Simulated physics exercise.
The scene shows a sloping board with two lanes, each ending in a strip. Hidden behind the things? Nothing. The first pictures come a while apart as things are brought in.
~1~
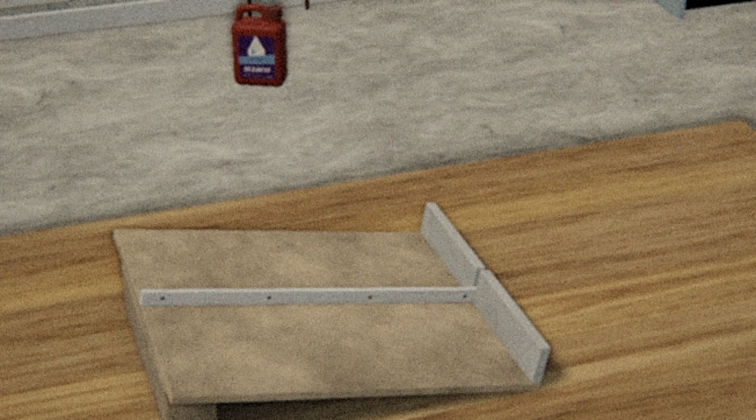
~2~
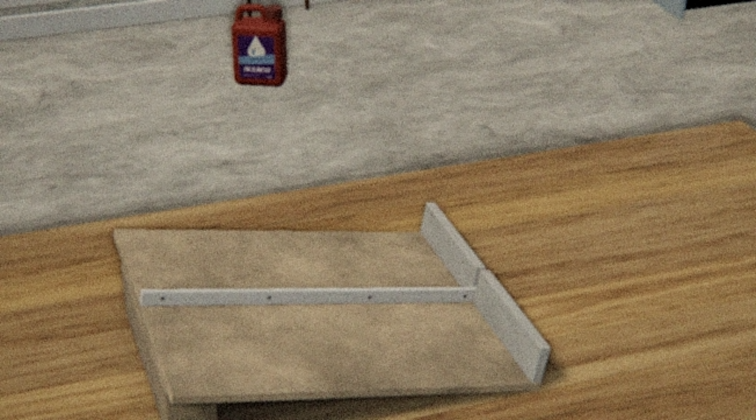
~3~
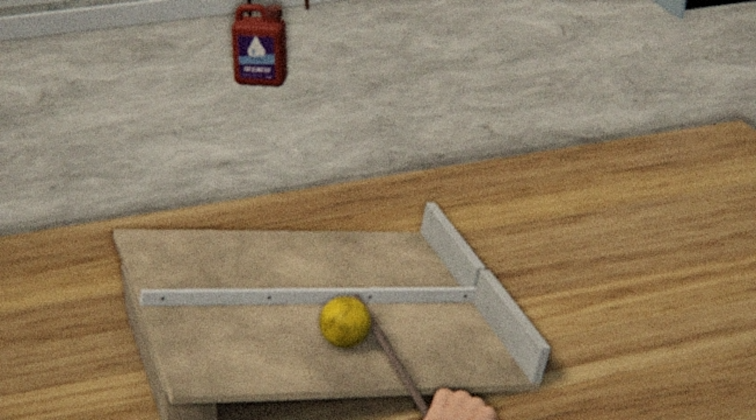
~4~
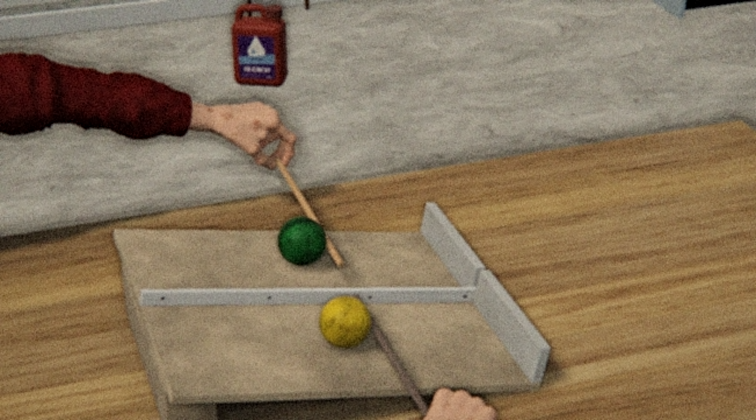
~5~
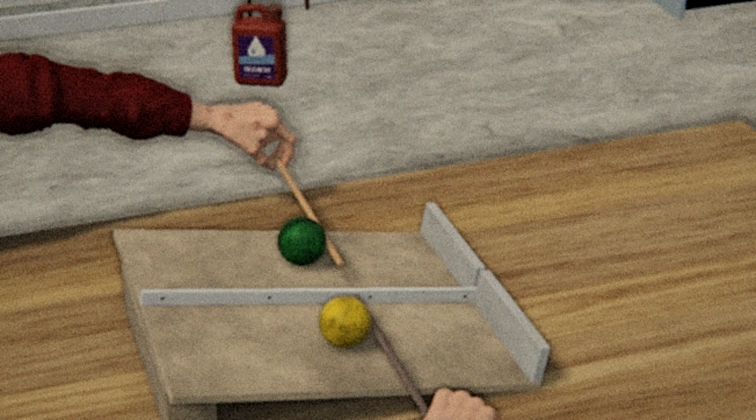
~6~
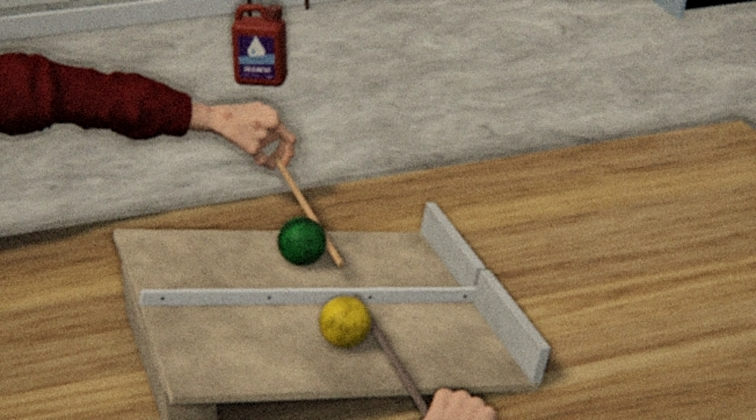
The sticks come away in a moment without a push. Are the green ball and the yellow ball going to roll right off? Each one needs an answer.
Note - green ball stays put; yellow ball stays put.
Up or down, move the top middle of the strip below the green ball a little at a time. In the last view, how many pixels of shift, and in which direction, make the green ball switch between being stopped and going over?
20 pixels, downward.
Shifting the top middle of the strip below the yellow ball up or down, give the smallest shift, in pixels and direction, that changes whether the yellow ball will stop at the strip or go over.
Shift approx. 24 px, down.
Then, 0.40 s past the last view, green ball rolling on the board near (356, 243); yellow ball rolling on the board near (404, 322).
Finally, the green ball gets caught, near (426, 243); the yellow ball gets caught, near (483, 321).
